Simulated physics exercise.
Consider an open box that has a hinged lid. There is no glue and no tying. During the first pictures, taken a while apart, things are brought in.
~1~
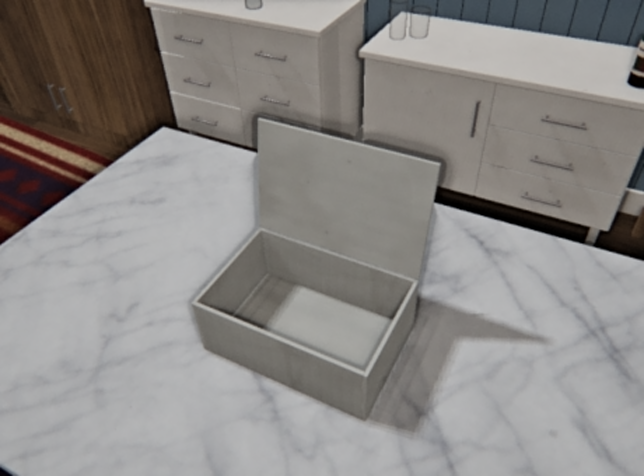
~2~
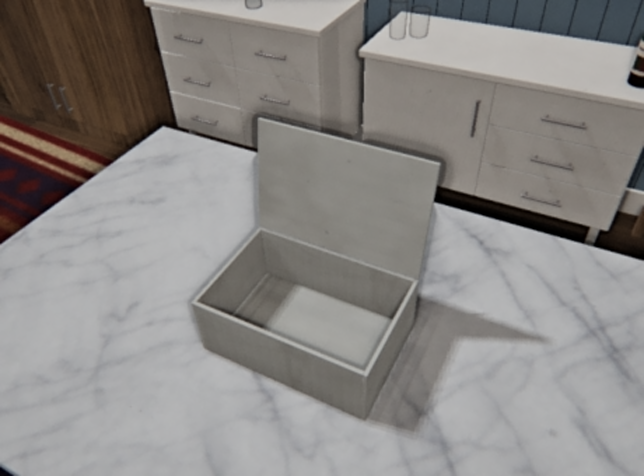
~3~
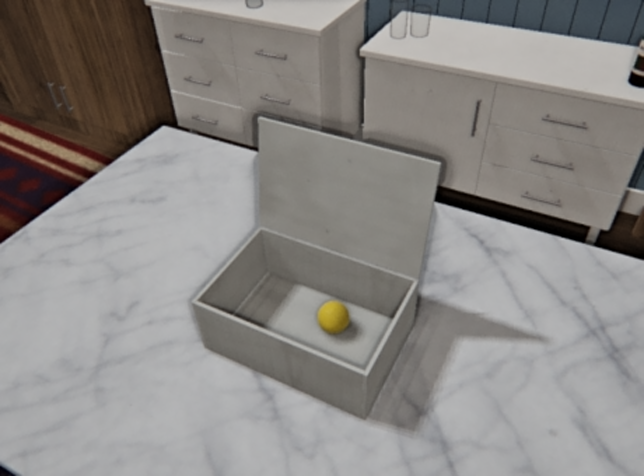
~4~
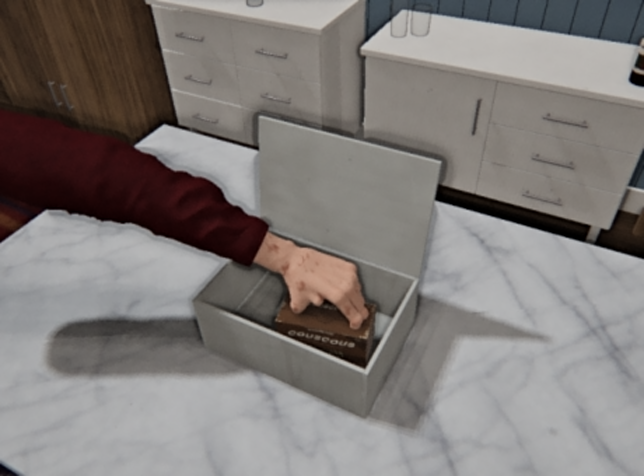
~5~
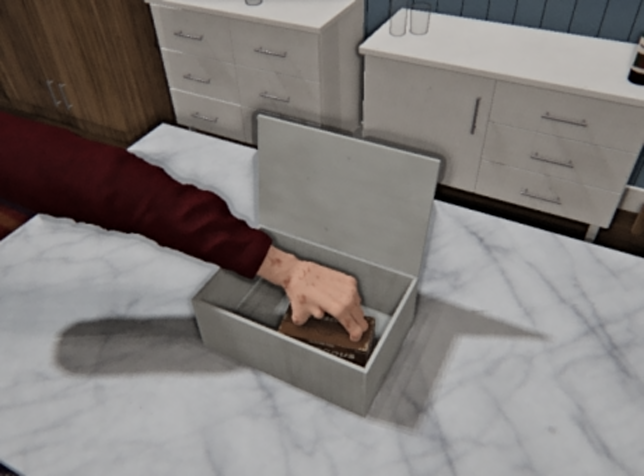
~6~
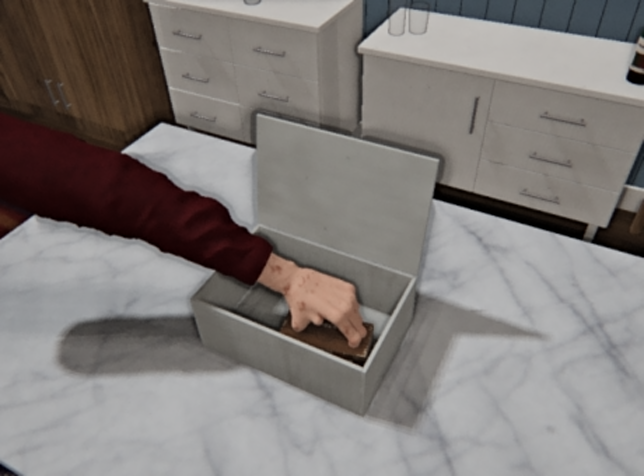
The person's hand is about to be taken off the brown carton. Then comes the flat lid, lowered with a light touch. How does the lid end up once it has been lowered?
In the end, the box is closed up fine.
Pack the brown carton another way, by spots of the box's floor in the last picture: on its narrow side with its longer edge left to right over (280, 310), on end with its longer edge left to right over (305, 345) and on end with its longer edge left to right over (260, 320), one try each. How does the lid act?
Lid down; lid left open; lid left open.
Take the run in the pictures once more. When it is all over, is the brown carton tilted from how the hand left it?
As it turns out, the brown carton keeps its original angle.
Then, 1.30 s later than the last frame, lid 84° above the rim.
Then, 1.60 s later than the last frame, lid 59° above the rim.
Then, 1.80 s later than the last frame, lid 32° above the rim.
Then, 2.00 s later than the last frame, lid shut.
When it is over, lid shut; both as before. End places, in pixels of the last picture, brown carton near (327, 345).
